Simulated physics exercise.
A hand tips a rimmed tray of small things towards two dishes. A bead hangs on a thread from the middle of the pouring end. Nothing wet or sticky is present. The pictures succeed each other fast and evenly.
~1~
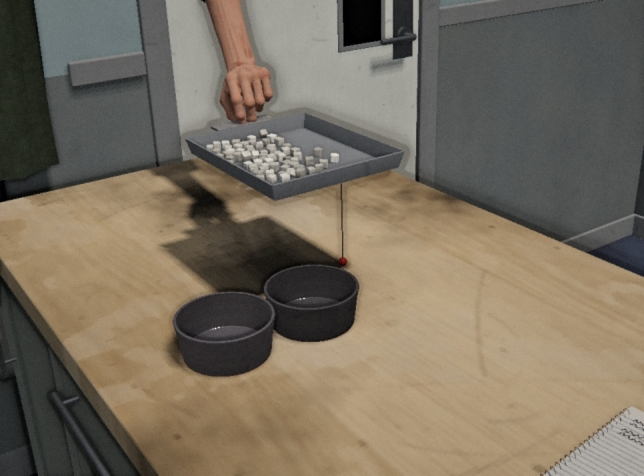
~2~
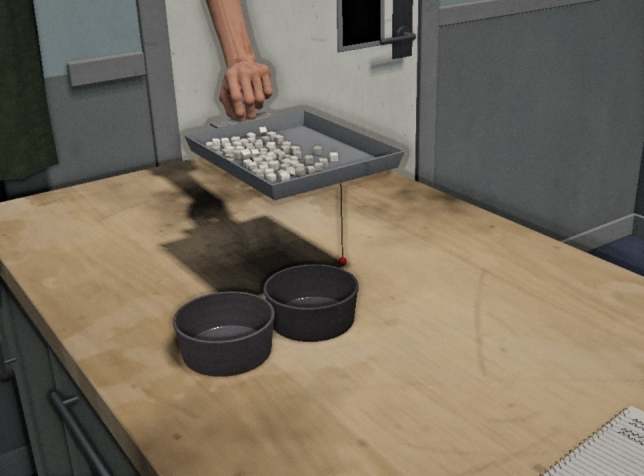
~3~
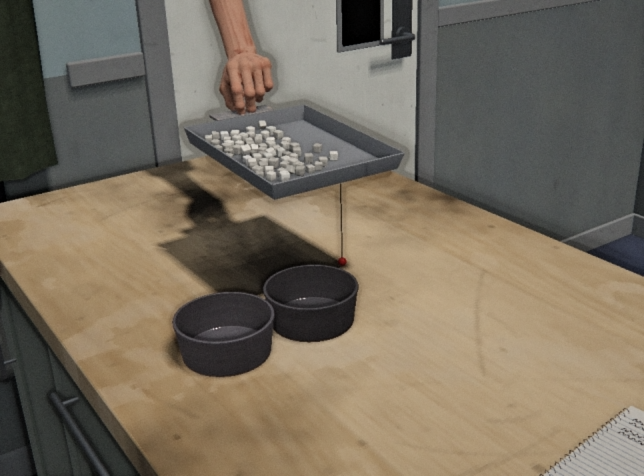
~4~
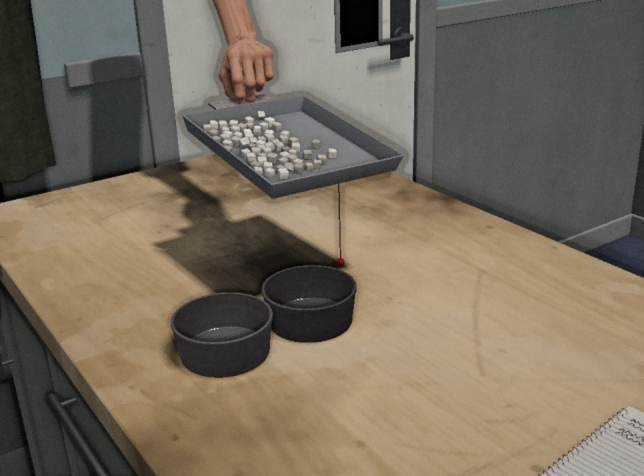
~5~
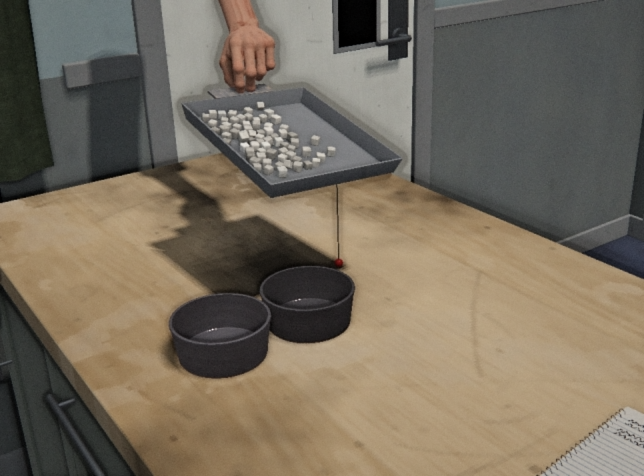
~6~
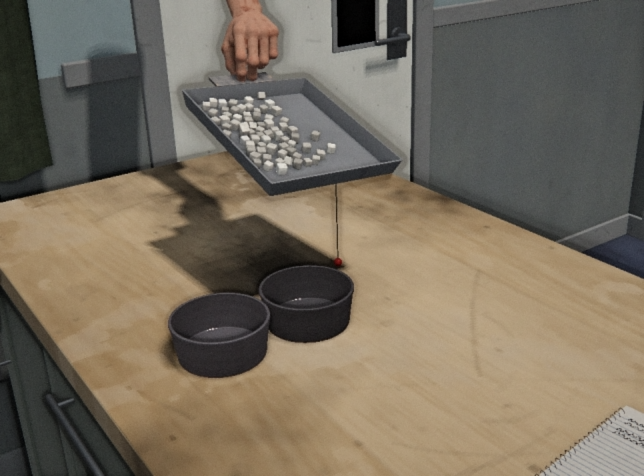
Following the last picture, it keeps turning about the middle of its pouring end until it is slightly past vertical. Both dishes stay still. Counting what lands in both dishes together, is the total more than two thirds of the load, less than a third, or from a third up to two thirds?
The total is less than a third of the load.
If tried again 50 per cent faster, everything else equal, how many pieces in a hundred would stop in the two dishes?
About 0 %.
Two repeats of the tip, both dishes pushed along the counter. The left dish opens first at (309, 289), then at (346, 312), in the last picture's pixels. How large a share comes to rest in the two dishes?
60 per cent the first time, 60 per cent the second time.
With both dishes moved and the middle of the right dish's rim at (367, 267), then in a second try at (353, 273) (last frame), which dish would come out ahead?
First try, the dish at right; second try, the dish at right.
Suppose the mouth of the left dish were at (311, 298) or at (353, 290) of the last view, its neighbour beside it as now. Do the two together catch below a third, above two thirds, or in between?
Try one: Beyond two thirds; try two: Over two thirds.
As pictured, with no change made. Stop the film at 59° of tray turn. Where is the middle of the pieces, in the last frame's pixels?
The middle of the load sits near (339, 160).
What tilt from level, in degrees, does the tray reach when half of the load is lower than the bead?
At roughly 115°.
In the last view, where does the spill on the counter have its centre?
Approximately (413, 320).
Soon, tray tipped steeply; nearly all on the tray; a stray few in the air.
A while on, tray tipped right over; most on the tray; a small part outside both; a stray few in the air.
Towards the end, tray tipped past a quarter turn; all outside both.
Finally, tray tipped past a quarter turn; none in the left dish; none in the right dish; all outside both.
